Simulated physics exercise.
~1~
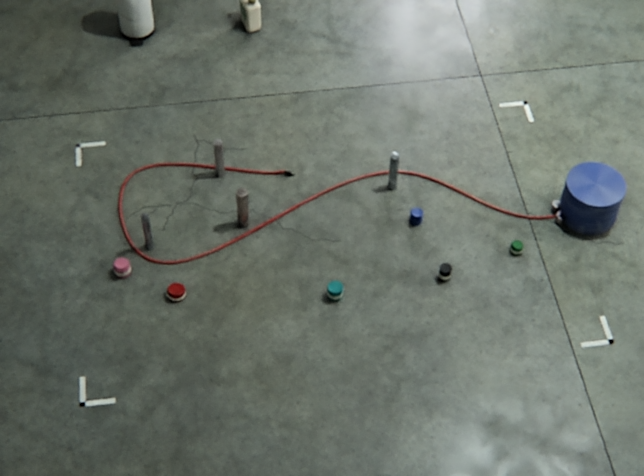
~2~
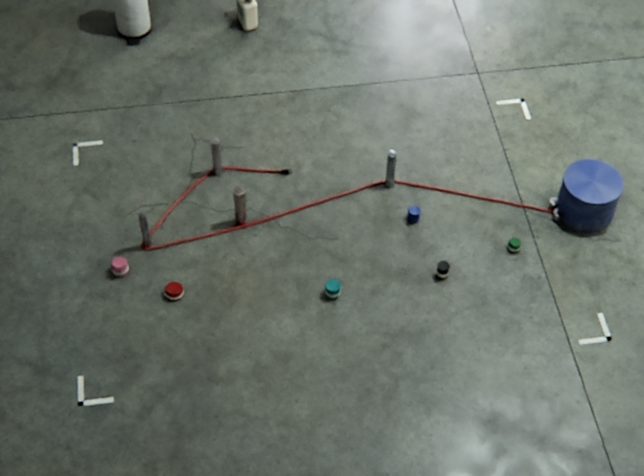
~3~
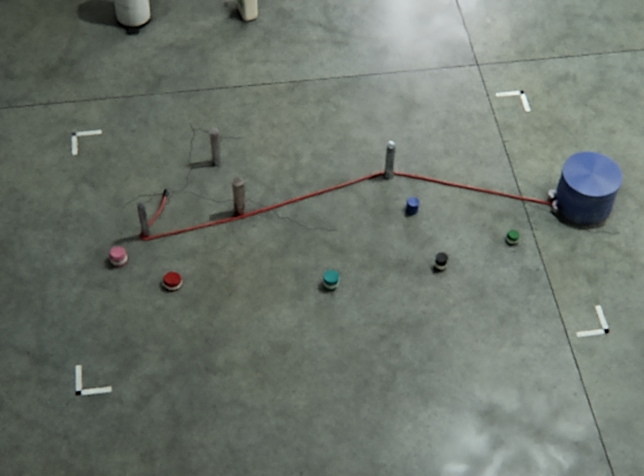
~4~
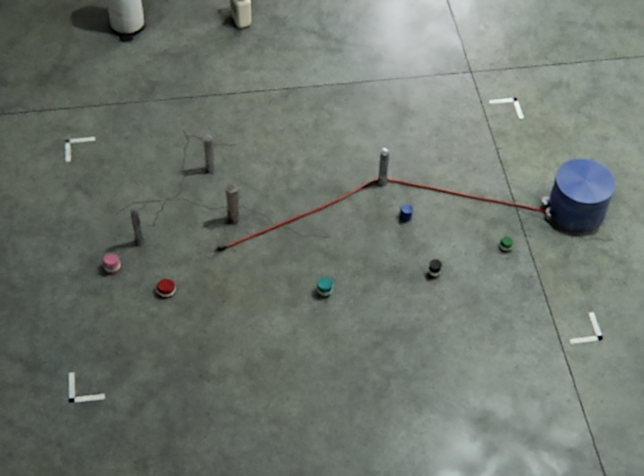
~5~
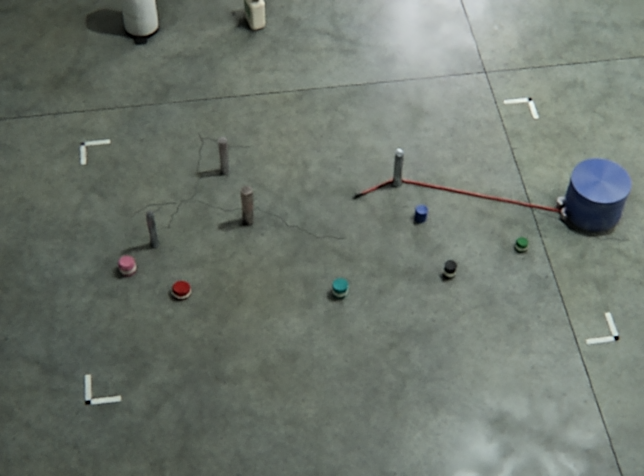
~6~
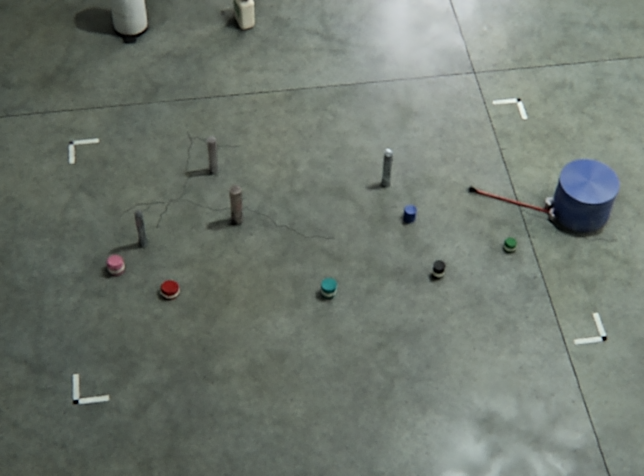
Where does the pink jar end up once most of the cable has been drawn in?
The pink jar is still in its original place at the left, just below the leftmost post.
